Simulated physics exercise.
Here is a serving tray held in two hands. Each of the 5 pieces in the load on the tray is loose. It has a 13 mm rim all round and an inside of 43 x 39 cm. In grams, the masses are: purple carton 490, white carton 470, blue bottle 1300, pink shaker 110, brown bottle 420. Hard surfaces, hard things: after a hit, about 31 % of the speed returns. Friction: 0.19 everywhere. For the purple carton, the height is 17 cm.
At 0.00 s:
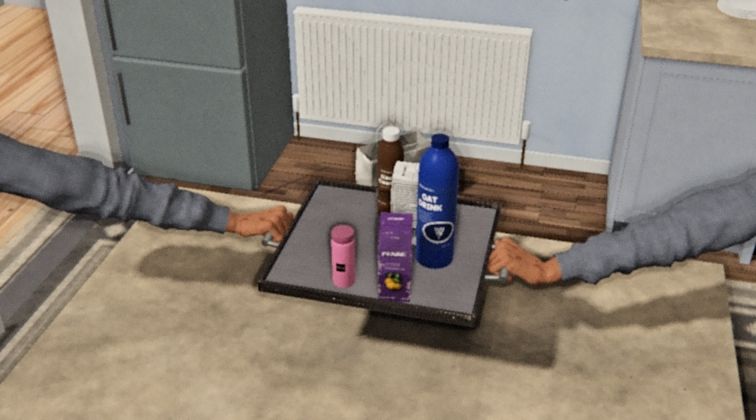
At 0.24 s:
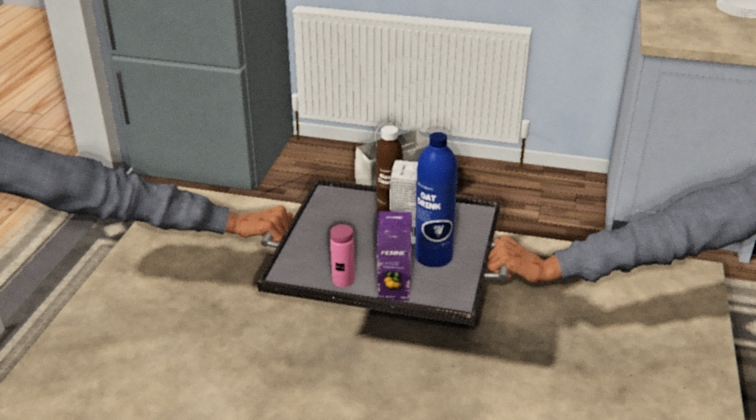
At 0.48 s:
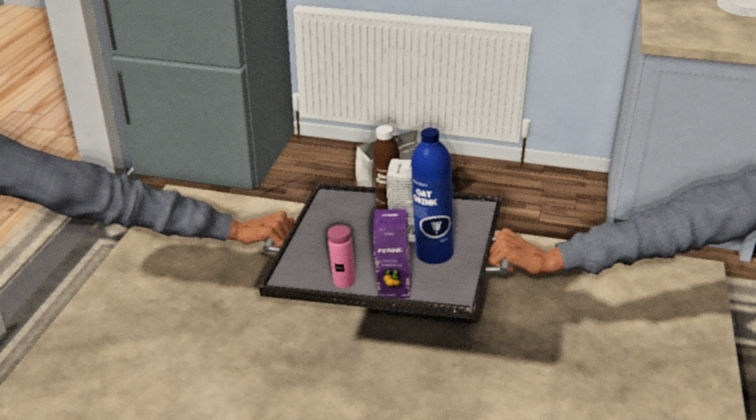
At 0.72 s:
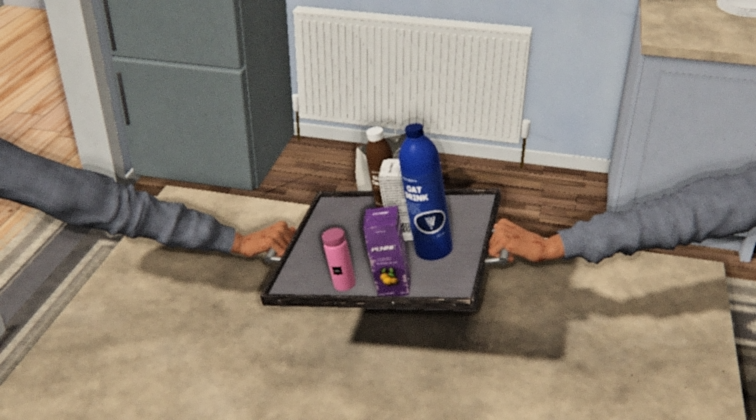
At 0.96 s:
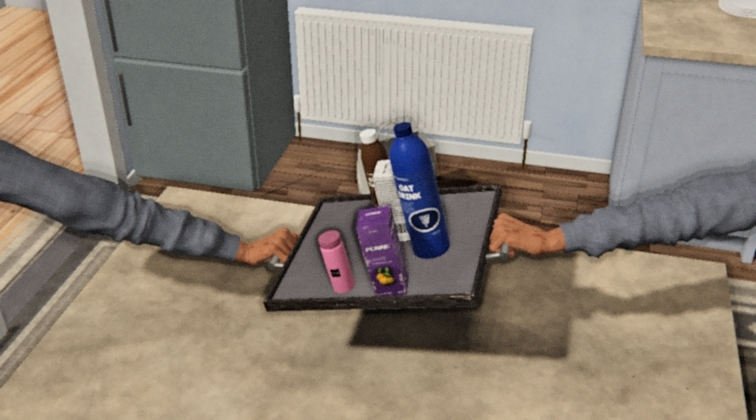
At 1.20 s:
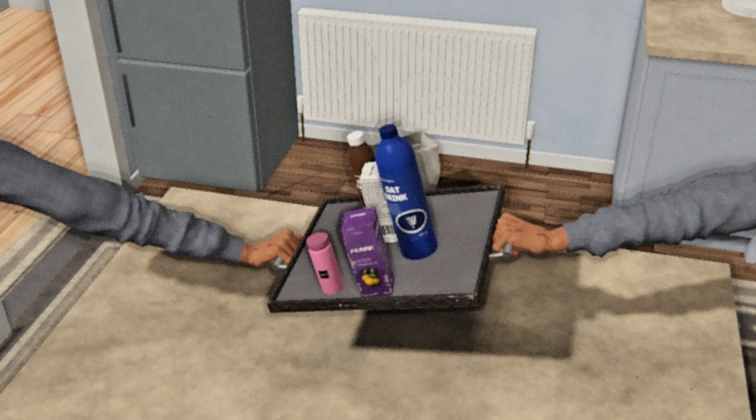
Two hands tilt a tray left edge down, and the bottles and cartons lean left.
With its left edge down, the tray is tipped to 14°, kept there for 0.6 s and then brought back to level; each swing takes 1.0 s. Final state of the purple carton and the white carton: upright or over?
Purple carton: Over, white carton: Over.
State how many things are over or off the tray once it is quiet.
The tally is 5.
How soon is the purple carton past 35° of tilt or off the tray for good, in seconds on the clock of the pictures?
That first happens close to 1.8 seconds.
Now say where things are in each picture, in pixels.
The first frame shows tray level; purple carton (395, 258); white carton (410, 204).
The second frame shows tray level; brown bottle (390, 171); blue bottle (436, 199).
The third frame shows tray tilted 4°, left edge down; pink shaker (342, 257); brown bottle (388, 171).
The fourth frame shows tray tilted 10°, left edge down; blue bottle (425, 191); pink shaker (339, 260).
The fifth frame shows tray tilted 13°, left edge down; blue bottle (417, 190).
The sixth frame shows tray tilted 14°, left edge down; purple carton (369, 254) 4 cm from its spot.
By 1.70 s, tray tilted 14°, left edge down; pink shaker and brown bottle now off the tray; purple carton rocked 14° off its seat near (295, 256); white carton 22 cm from its spot near (311, 207).
By 2.10 s, tray tilted 10°, left edge down; purple carton, white carton and blue bottle now off the tray.
By 2.50 s, tray tilted 1°, left edge down.
When it is over (3.2 s), off the tray and tipped over, purple carton, white carton, blue bottle, pink shaker and brown bottle. End places, in pixels of the last picture, purple carton near (268, 317), white carton near (216, 284).
